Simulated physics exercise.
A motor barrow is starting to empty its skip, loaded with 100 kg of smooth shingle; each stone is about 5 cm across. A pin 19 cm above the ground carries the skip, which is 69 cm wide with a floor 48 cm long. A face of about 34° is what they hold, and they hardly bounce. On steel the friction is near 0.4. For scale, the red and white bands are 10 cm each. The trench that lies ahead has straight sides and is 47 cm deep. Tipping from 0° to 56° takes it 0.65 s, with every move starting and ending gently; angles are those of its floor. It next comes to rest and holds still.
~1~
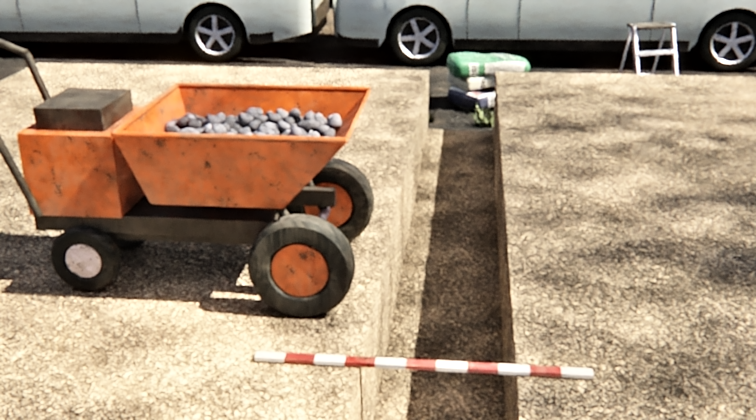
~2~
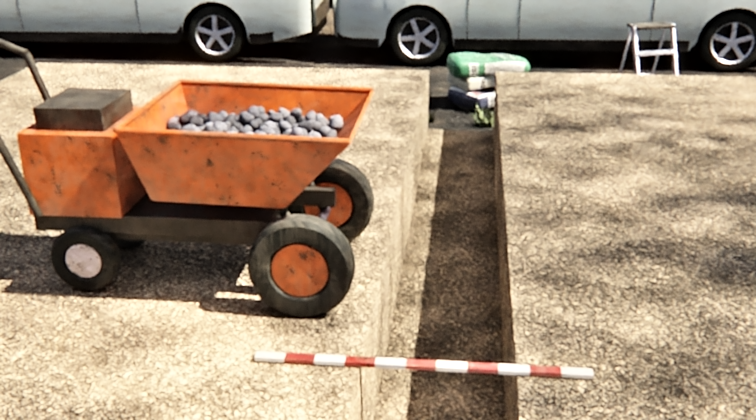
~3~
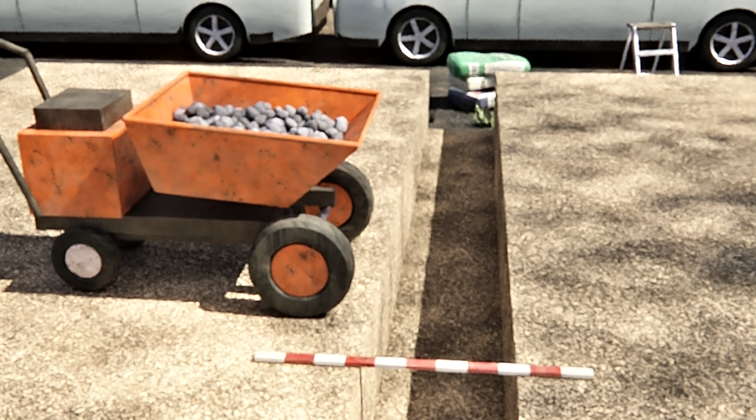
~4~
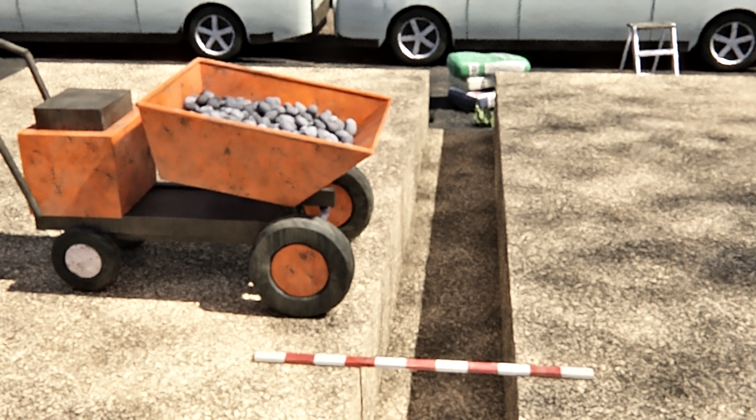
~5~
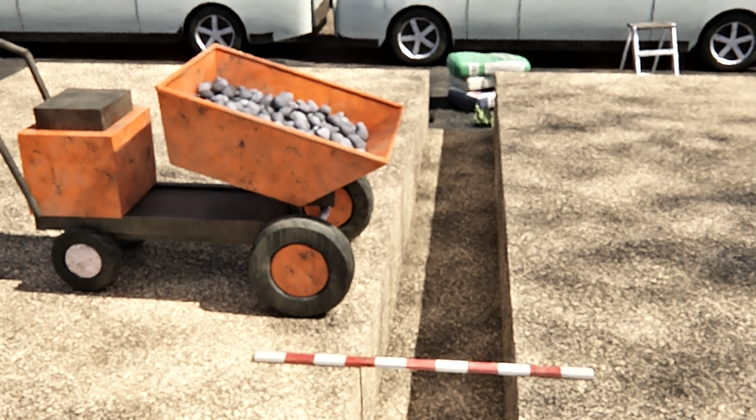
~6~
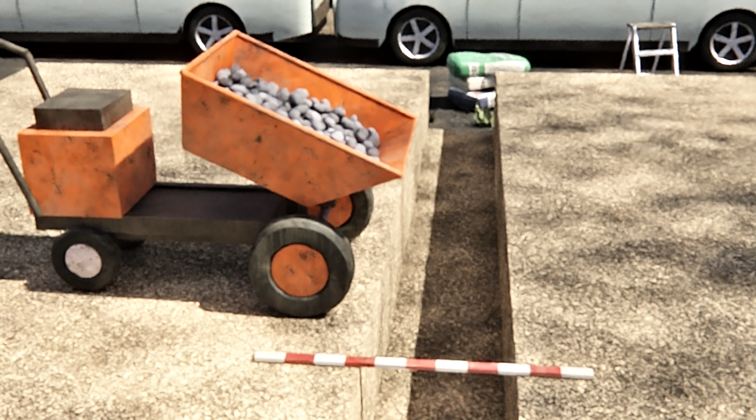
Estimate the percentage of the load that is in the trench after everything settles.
Roughly 58 per cent of the load.
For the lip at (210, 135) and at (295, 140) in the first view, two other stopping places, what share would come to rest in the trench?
From the first spot near 60, from the second near 85 per cent.
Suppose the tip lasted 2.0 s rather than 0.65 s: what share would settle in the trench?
It would be near 75 percent.
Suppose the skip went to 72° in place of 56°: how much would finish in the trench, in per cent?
About 55%.
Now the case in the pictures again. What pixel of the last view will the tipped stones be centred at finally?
Somewhere around (488, 369) in the last picture.
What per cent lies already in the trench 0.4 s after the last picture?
Close to 5 per cent has got there by then.
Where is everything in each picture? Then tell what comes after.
The first picture shows lip at (346, 141), floor tilted 0°, highest stones at (271, 121).
In the second picture, the skip is at 1°, its lip at (350, 142); the top of the load is at (249, 120).
In the third picture, the skip is at 5°, its lip at (359, 146); the top of the load is at (208, 114).
In the fourth picture, the skip is at 11°, its lip at (372, 153); the top of the load is at (212, 103).
In the fifth picture, the skip is at 17°, its lip at (387, 163); the top of the load is at (218, 90).
In the sixth picture, the skip is at 25°, its lip at (402, 176); the top of the load is at (232, 79).
Then, 0.2 s after the last picture the floor is at 48°, 100 % in the skip; the foremost stones are at (408, 187).
Then, 0.4 s after the last picture the floor is at 56°, 93 % in the skip, 7 % in the trench; the foremost stones are at (487, 225).
Then, 0.8 s after the last picture the floor is at 56°, 47 % in the skip, 25 % in the trench, 28 % past the trench; the foremost stones are at (639, 296).
Then, 2.8 s after the last picture the floor is at 56°, 11 % in the skip, 58 % in the trench, 32 % past the trench; the foremost stones are past the picture's edge.
